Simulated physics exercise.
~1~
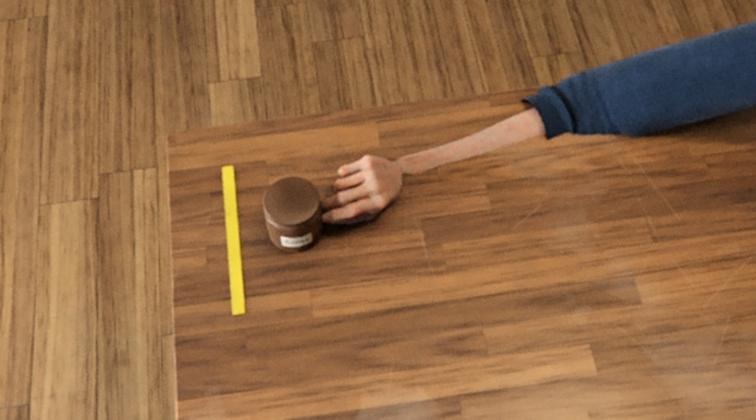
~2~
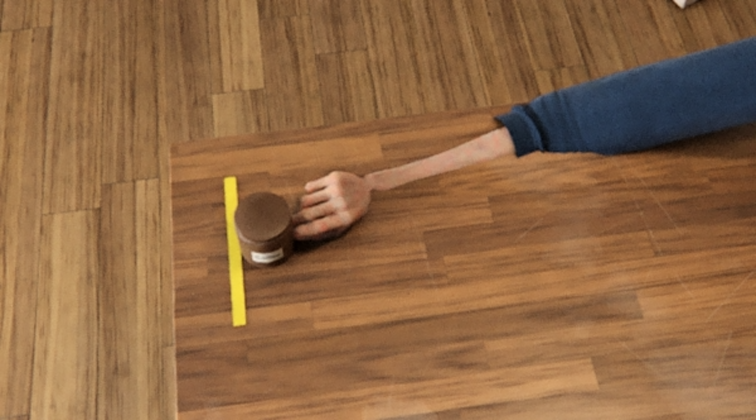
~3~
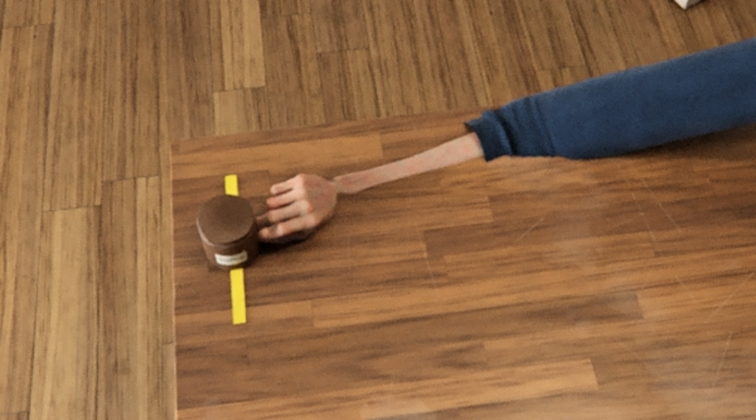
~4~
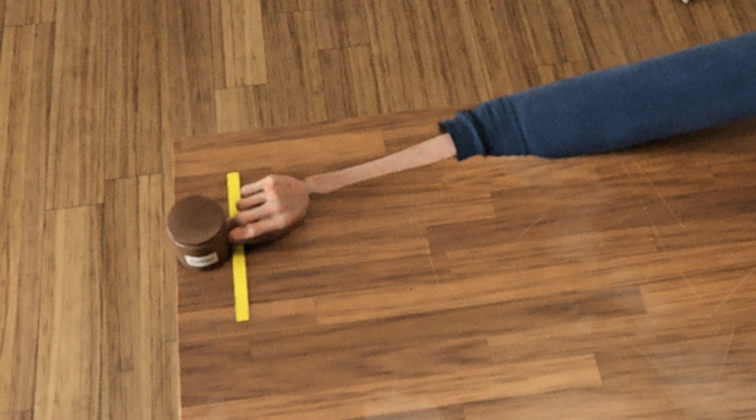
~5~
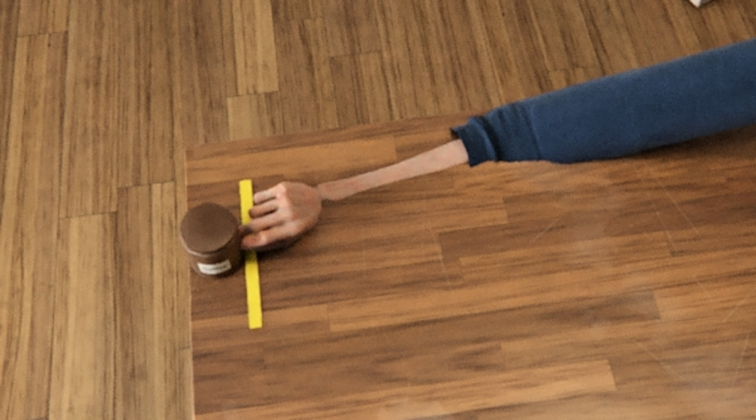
At first, a hand in a blue sleeve reaches in from the right and rests against a brown jar on a wooden table, just right of a strip of yellow tape. The hand pushes the jar left until it meets the tape. It keeps pushing, and the jar slides over the strip, covering its middle. The jar then passes fully to the left of the tape, close to the table's edge, with the fingers reaching the strip. There the jar stops, and it remains standing on the table with the hand still beside it.
